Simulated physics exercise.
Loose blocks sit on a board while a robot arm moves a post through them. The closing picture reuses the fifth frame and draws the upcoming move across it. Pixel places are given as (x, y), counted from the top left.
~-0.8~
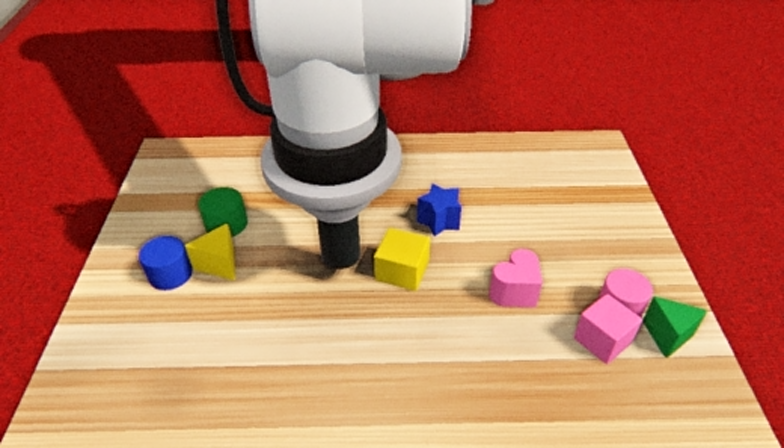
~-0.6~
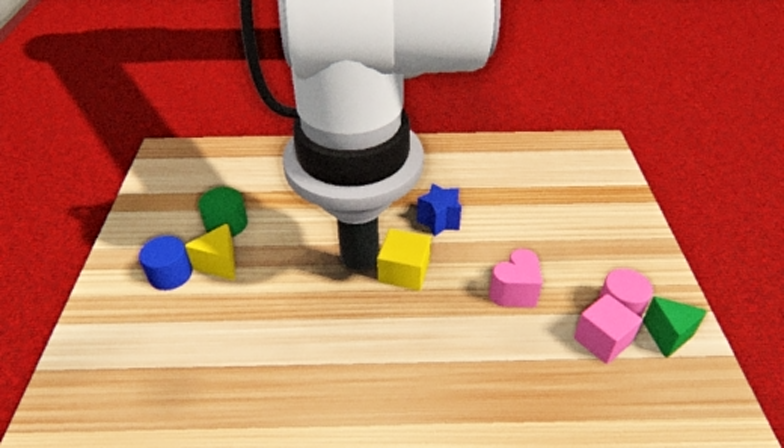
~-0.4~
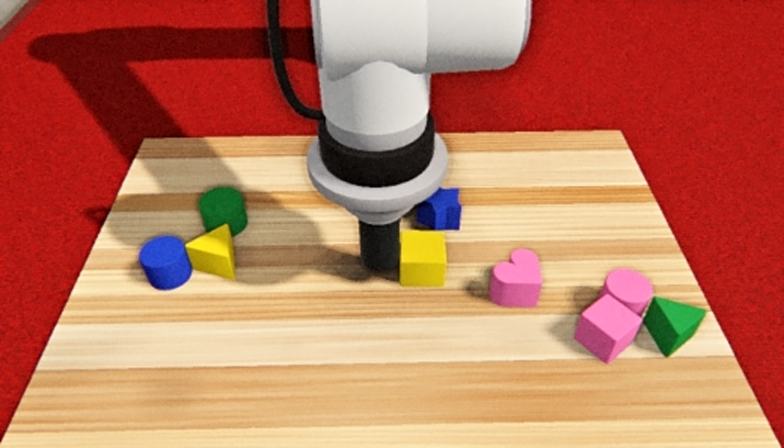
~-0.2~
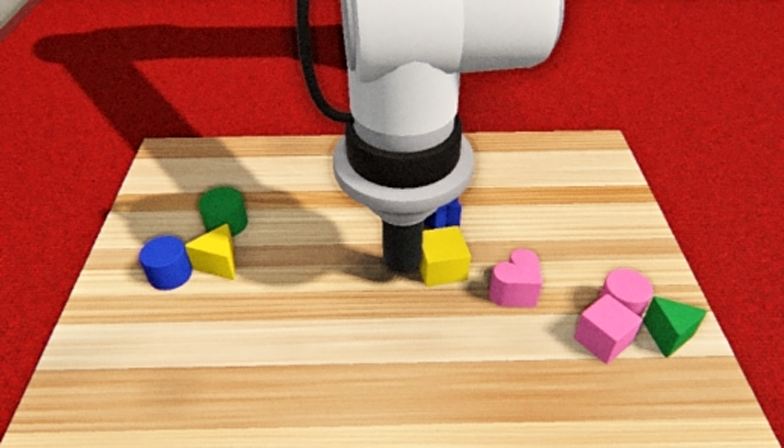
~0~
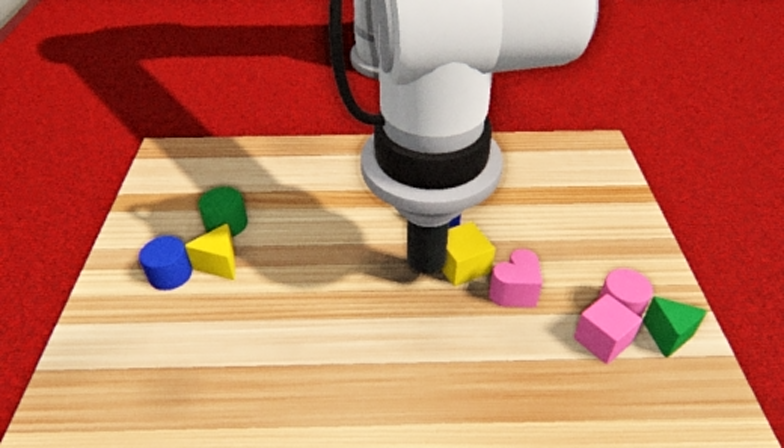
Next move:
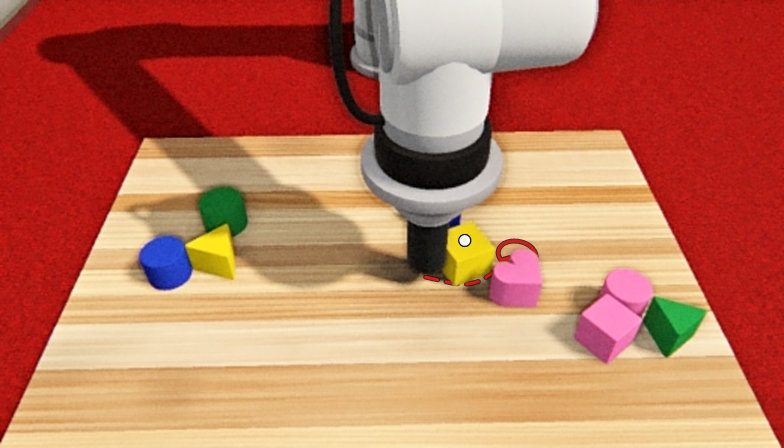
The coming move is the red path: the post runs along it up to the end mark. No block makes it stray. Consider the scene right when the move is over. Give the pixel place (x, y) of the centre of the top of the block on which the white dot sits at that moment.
Close to (535, 205).
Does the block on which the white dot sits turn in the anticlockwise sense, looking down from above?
It seems so.
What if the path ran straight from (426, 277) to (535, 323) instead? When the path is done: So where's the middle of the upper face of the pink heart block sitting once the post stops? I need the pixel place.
The centre of its top face lies at (559, 272).
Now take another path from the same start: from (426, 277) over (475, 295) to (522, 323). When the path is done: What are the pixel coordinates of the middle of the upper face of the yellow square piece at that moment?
The centre of its top will be at (487, 240).
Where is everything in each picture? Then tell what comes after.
Post tip (341, 255); block tops, blue star block (441, 197); yellow square piece (403, 246); pink heart block (520, 267), in the first frame.
Post (360, 256); yellow square piece (405, 246), in the second frame.
Post (380, 257); yellow square piece (423, 245), in the third frame.
Post (403, 258); yellow square piece (443, 243), in the fourth frame.
Post (426, 259); blue star block hidden; yellow square piece (465, 240); pink heart block (520, 267), in the fifth frame.
Path on the board, from (426, 277) over (462, 284) and (493, 272) to (517, 254); the dot is on the yellow square piece.
On the path given first. One third of the way, post (466, 266); yellow square piece (496, 238), turned 35° anticlockwise.
Two thirds of the way, post (497, 254); yellow square piece (516, 222), turned 40° anticlockwise; pink heart block (528, 268).
At the end, post (521, 236); blue star block in place; yellow square piece (535, 205), turned 50° anticlockwise; pink heart block (529, 268).
